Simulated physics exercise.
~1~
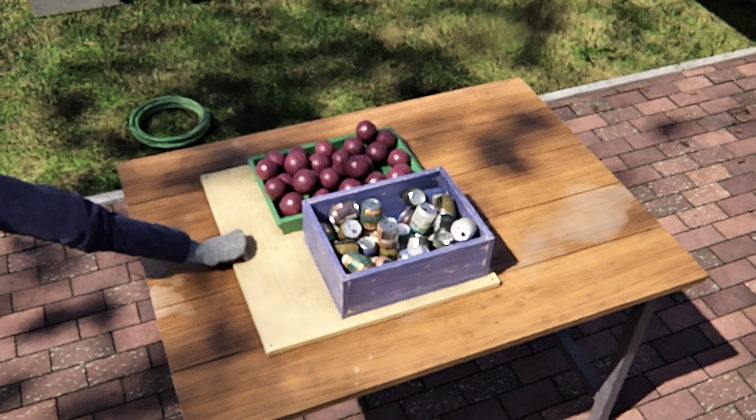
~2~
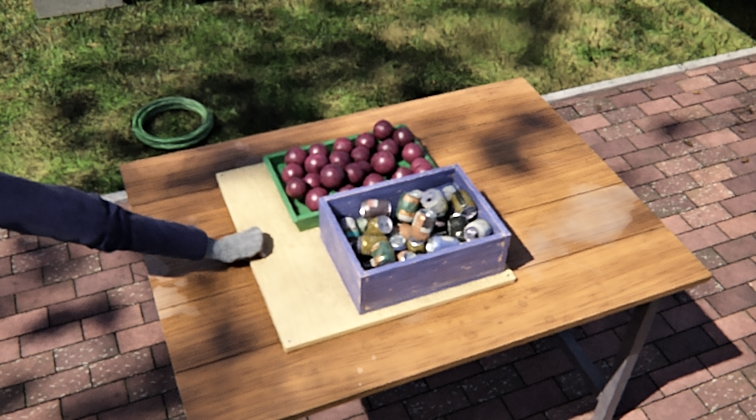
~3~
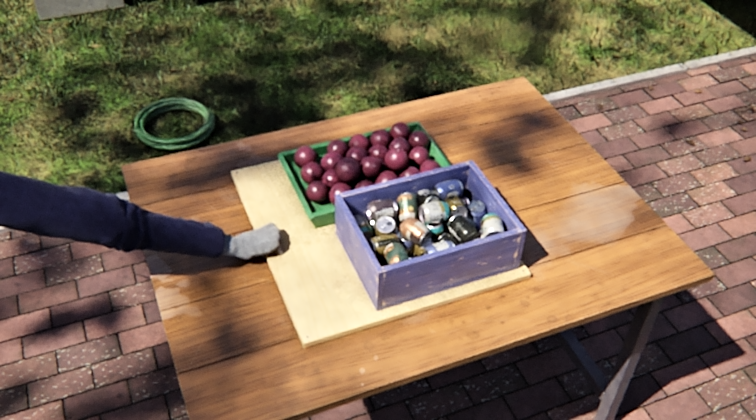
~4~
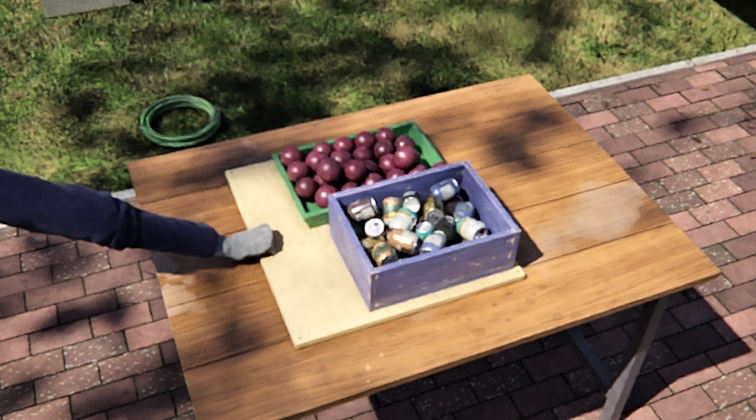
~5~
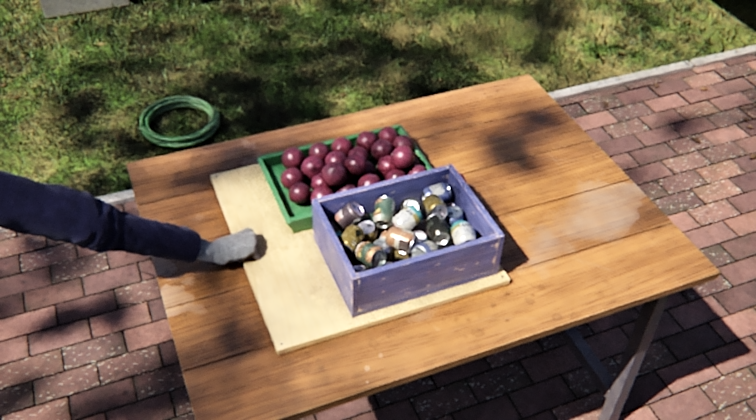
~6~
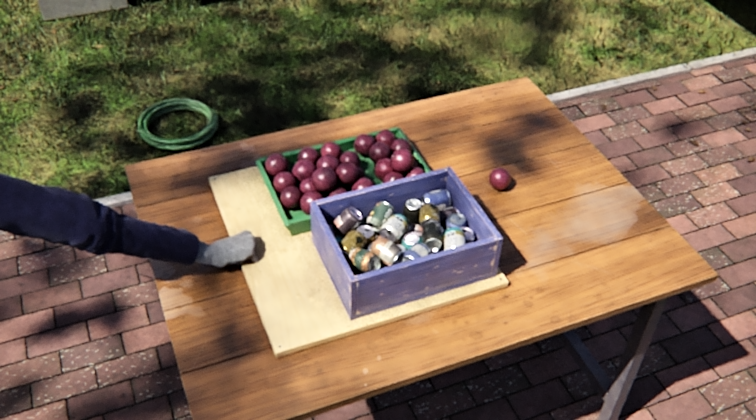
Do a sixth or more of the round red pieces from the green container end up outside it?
No, fewer than a sixth of them end up outside. Only one is seen out on the tabletop, and the rest are still in the green container.
A pale board slides to the right across a wooden table, with a gloved hand at its left edge, carrying a green container of round, dark red pieces and a blue container of small cans. It goes a little farther right, and the cans shift about in their box while both loads stay inside. The board then moves back to the left, first slightly and then a bit more, with the hand staying beside it. At the end the board is back toward the left, and one dark red piece sits alone on the bare tabletop to the right, while the rest remain in the green container and the cans remain in the blue one.
